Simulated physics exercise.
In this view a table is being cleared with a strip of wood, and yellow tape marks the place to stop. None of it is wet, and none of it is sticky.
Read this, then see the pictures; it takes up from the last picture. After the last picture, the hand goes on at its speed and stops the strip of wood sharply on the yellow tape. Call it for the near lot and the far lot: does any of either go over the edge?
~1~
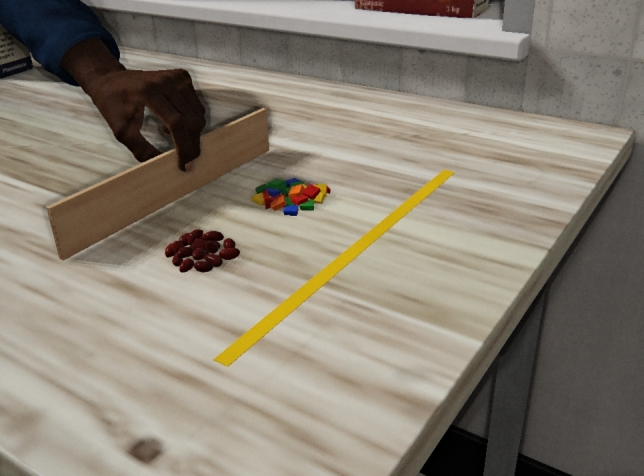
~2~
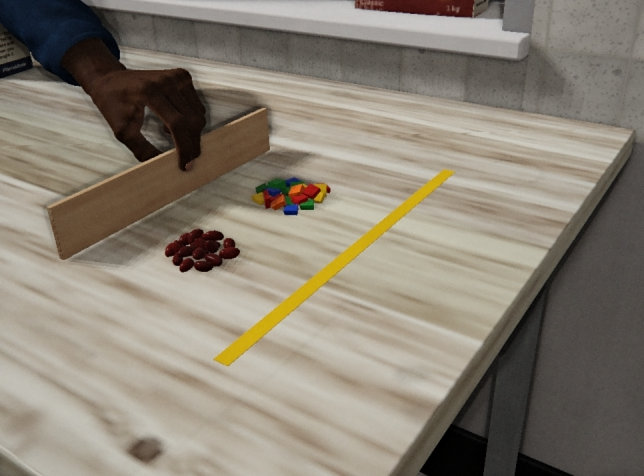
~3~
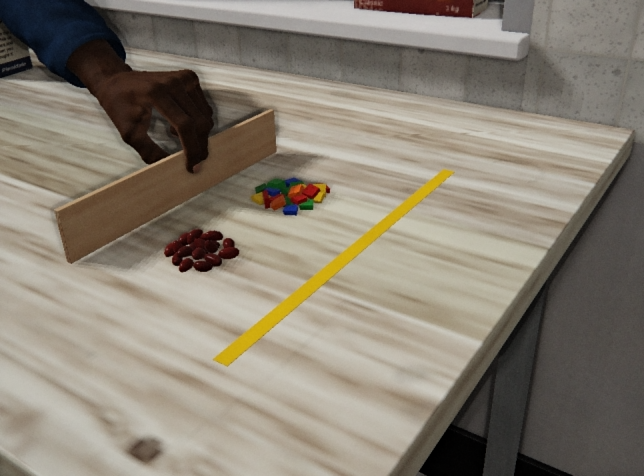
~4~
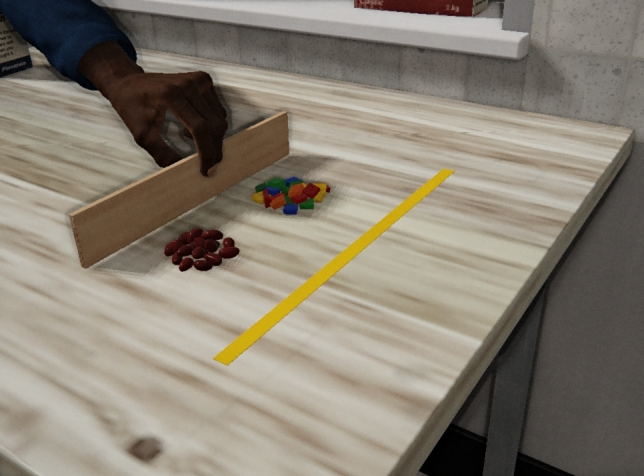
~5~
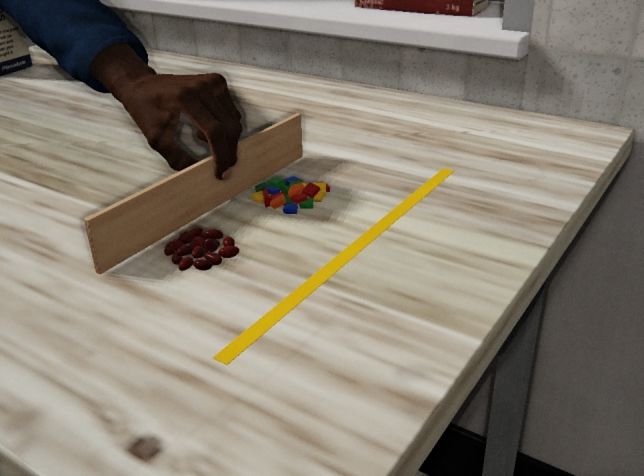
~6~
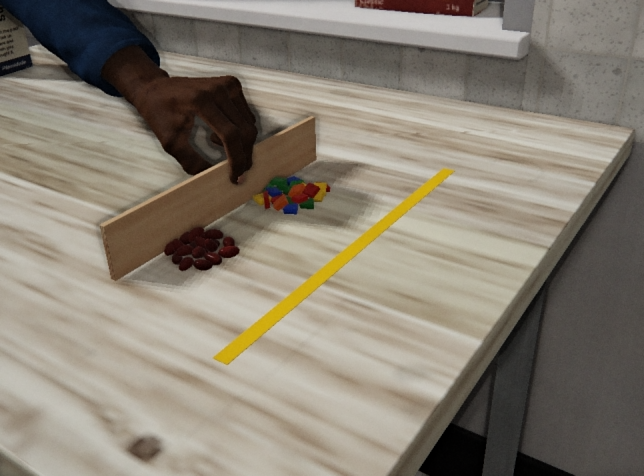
Near lot: No, none goes over. Far lot: No, none goes over.
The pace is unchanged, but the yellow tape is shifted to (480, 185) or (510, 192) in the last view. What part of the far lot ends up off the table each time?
Off the table, in order: 0, then 0, each out of a hundred.
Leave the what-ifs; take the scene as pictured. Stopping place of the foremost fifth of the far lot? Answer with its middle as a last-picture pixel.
Resting point: Close to (436, 231).
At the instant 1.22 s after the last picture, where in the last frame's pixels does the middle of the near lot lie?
Near (330, 296).
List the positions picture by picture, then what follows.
In the first picture, strip of wood near (74, 223), at rest; yellow tape near (442, 178), well back from the edge; edge at (516, 300); near lot near (203, 247), a few kidney beans; far lot near (295, 198), a few mosaic tiles.
In the second picture, strip of wood near (74, 223), at rest; far lot near (295, 198).
In the third picture, strip of wood near (82, 226); near lot near (203, 247).
In the fourth picture, strip of wood near (96, 230); far lot near (295, 197).
In the fifth picture, strip of wood near (111, 235); near lot near (203, 245).
In the sixth picture, strip of wood near (127, 241); yellow tape near (441, 176); edge at (516, 299); near lot near (203, 245); far lot near (295, 196), a little pushed along.
Then, 0.60 s on from there, strip of wood still moving, near (292, 179); near lot all on the table, its front near (271, 282); far lot all on the table, its front near (367, 218).
Then, 1.22 s on from there, strip of wood stopped at the yellow tape; near lot all on the table, its front near (349, 311); far lot all on the table, its front near (438, 238).
In the end, strip of wood stopped at the yellow tape; near lot all on the table, its front near (349, 311); far lot all on the table, its front near (438, 238).
